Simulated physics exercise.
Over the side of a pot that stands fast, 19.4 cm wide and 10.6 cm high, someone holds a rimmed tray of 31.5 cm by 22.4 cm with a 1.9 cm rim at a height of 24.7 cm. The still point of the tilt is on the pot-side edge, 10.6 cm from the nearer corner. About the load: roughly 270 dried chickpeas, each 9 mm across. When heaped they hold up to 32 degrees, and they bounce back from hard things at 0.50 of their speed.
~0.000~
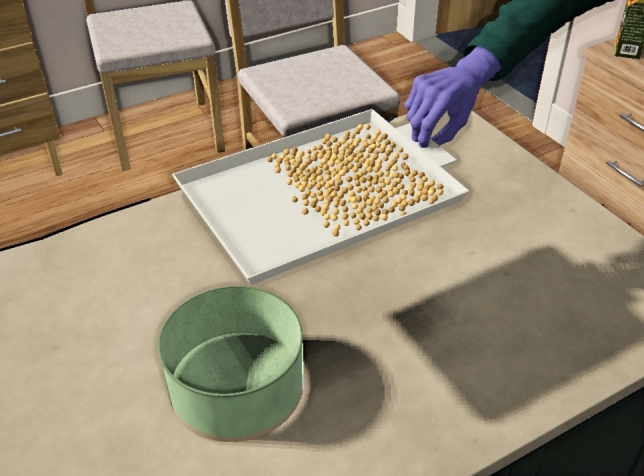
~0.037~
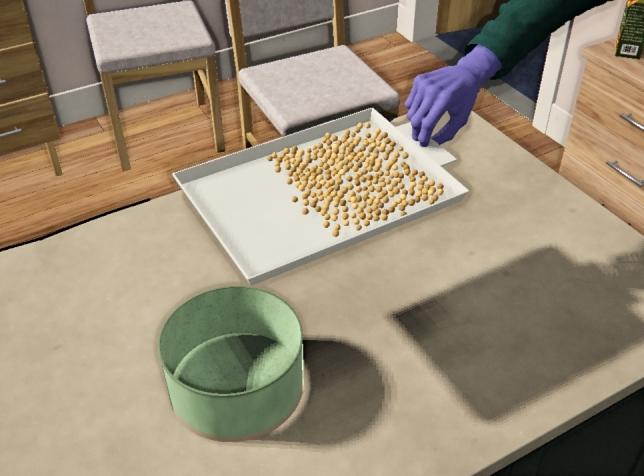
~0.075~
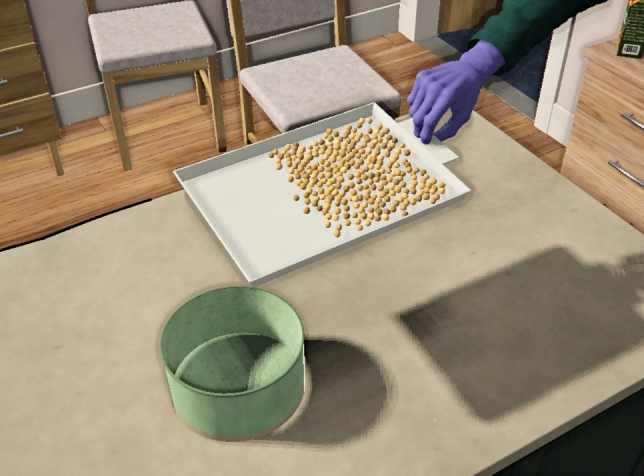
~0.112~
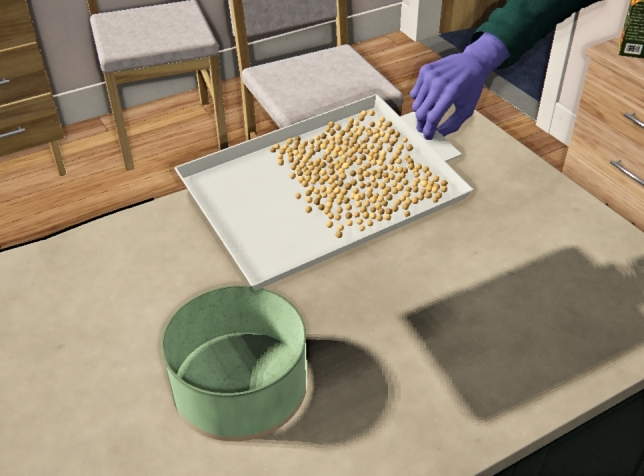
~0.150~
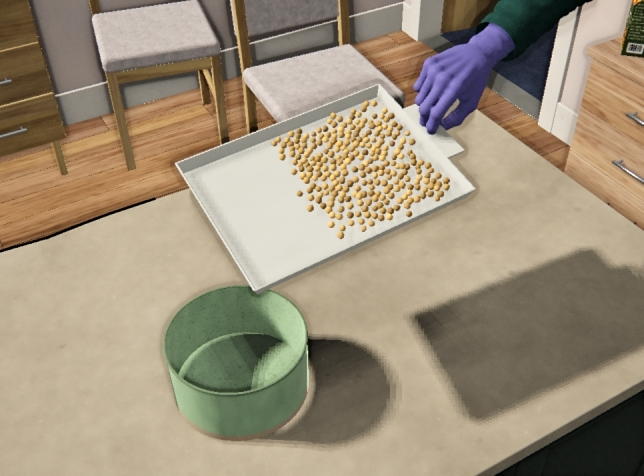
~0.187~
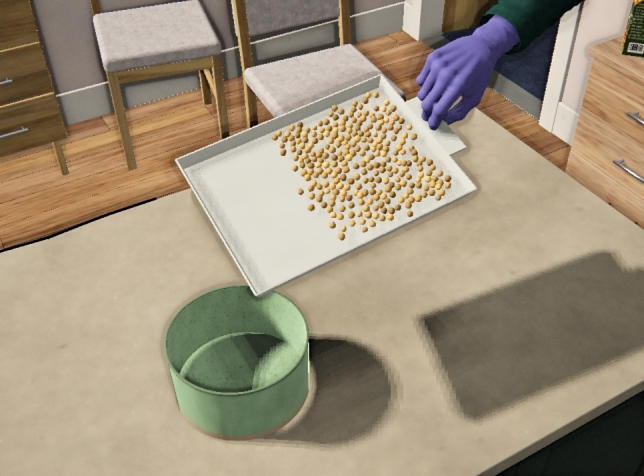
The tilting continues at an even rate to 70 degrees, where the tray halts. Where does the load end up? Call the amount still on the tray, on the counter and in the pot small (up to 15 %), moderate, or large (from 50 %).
At the end, left on the tray: Moderate, counter: Moderate, pot: Moderate.
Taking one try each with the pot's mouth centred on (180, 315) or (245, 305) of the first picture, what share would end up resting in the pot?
First try around 0 %, second around 20 %.
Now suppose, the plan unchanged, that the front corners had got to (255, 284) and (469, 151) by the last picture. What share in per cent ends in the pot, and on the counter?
Per cent by place - pot 50, counter 40.
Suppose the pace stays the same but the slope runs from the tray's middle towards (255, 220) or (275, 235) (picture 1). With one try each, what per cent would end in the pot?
Roughly 20 % for the first direction, roughly 50 % for the second.
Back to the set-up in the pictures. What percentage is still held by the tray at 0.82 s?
Close to 50 in a hundred parts of the load.
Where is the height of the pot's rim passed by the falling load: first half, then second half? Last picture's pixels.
Roughly (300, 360) to start, and after that (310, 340).
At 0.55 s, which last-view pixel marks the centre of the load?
(363, 219) or thereabouts.
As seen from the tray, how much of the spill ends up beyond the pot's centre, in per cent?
Share: Around 10 %.
After 0.41 s, tilt 44 degrees; the tray holds 100 %, the pot 0 %.
After 0.55 s, tilt 62 degrees; the tray holds 100 %, the pot 0 %.
After 0.82 s, tilt 70 degrees; the tray holds 50 %, the pot 20 %.
By 3.0 s all is still; tray 25 %, counter 35 %, pot 40 %.
